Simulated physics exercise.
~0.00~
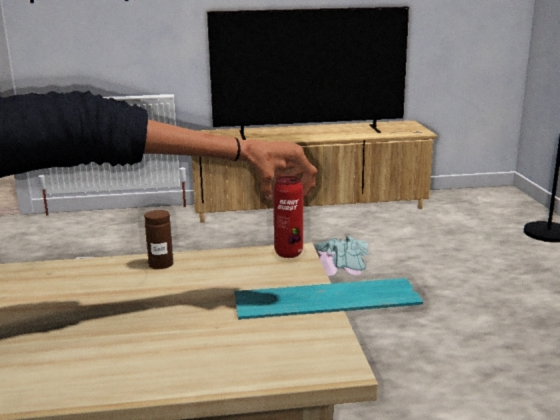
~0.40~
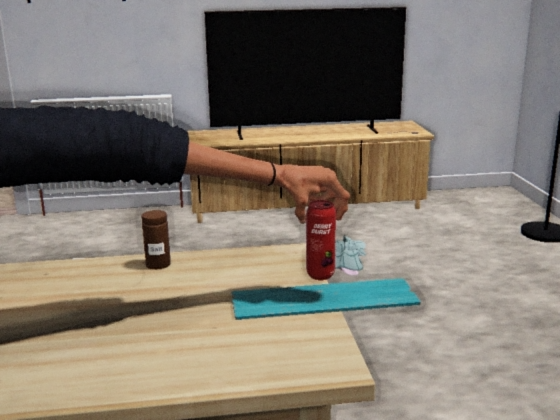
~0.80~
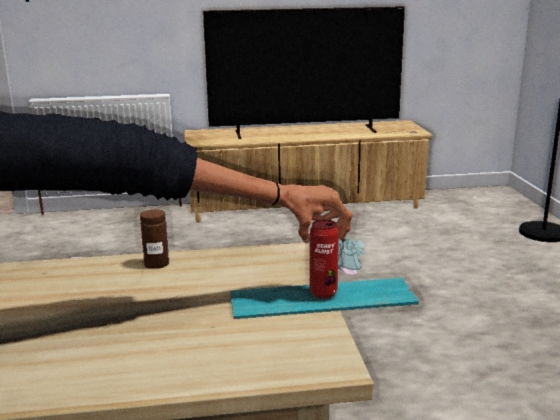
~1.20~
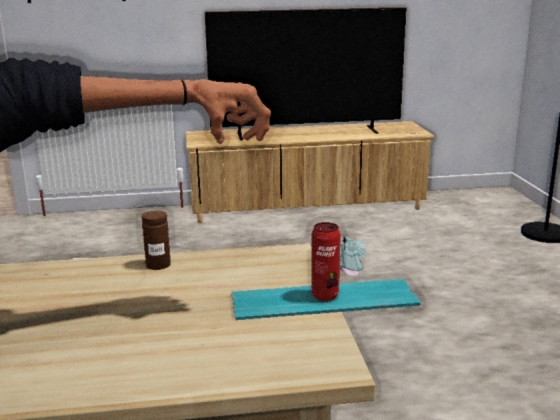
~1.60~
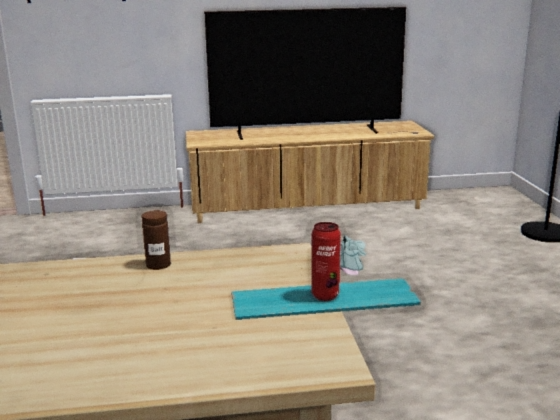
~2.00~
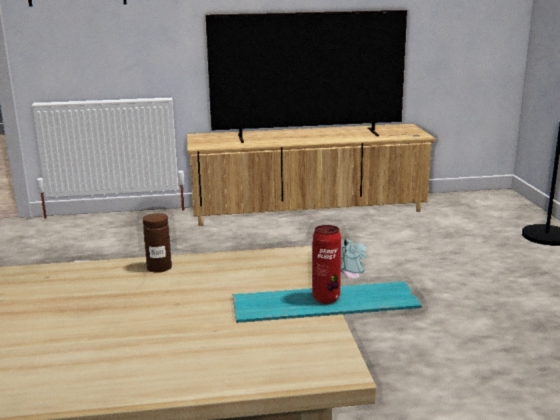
The clip opens on a wooden table where a turquoise board juts out past the right edge and a brown jar stands to the left, with a television and a radiator beyond. An arm in a dark sleeve reaches in from the left, holding a red can by its top. The hand carries the can to the right and lowers it upright onto the board, near the table's edge. It then lets go and draws back to the left, out of view. The board stays in place, with the can standing on it and the jar still upright on the table.
